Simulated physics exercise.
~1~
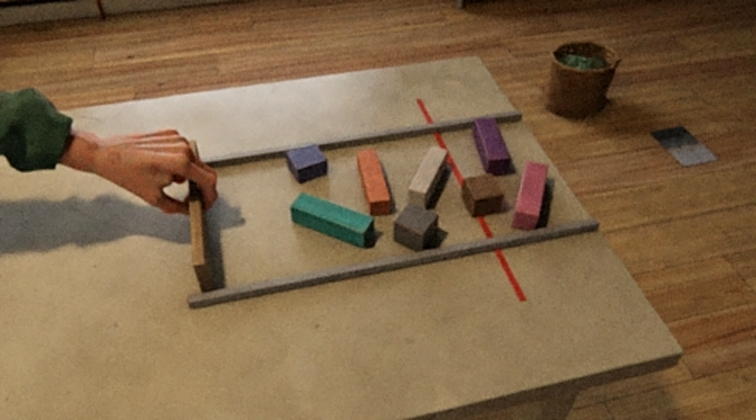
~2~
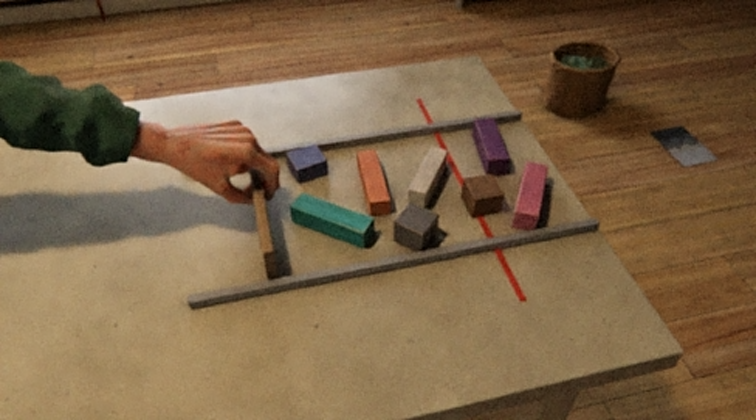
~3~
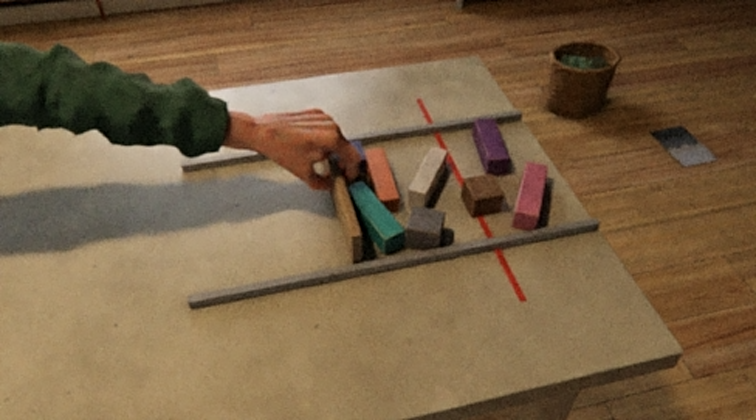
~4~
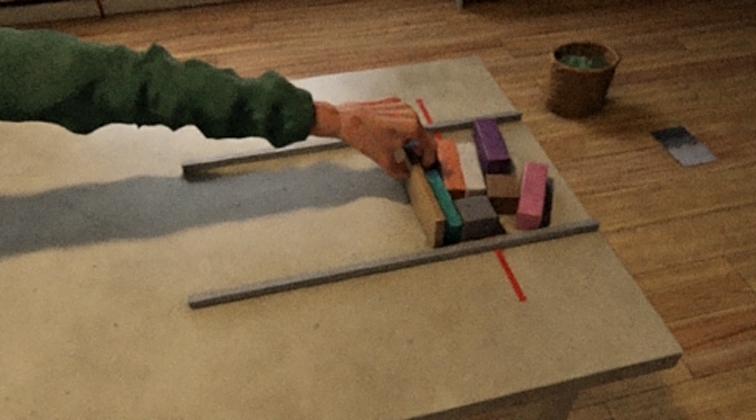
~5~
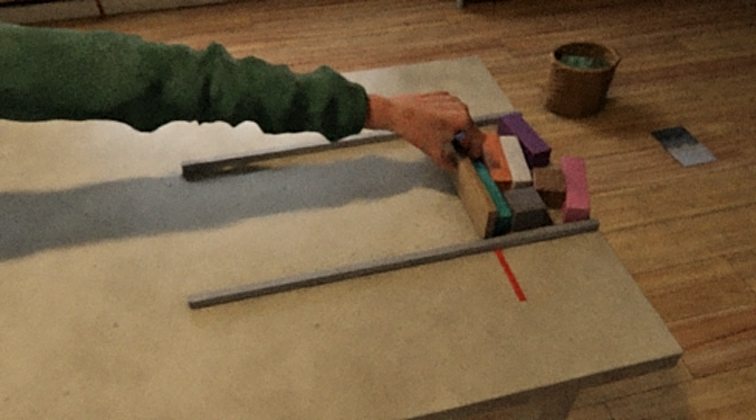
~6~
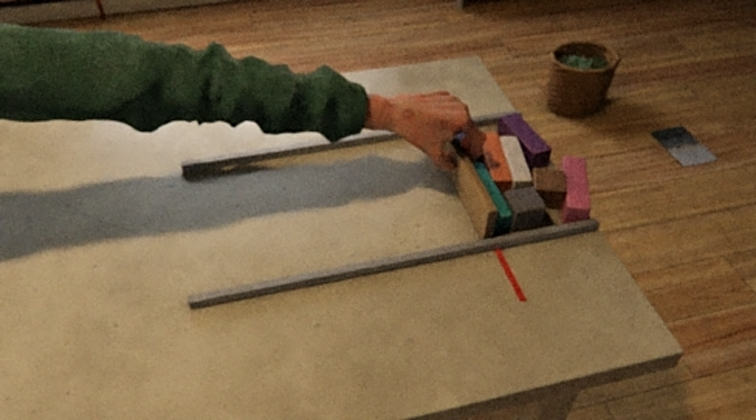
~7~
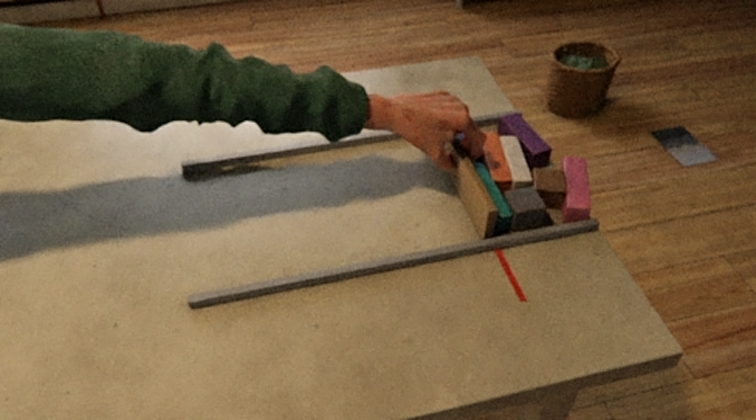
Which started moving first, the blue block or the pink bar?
The blue block started moving first, as the board came up to it, while the pink bar stayed put until the gathered pieces were pushed close to the end of the rails.
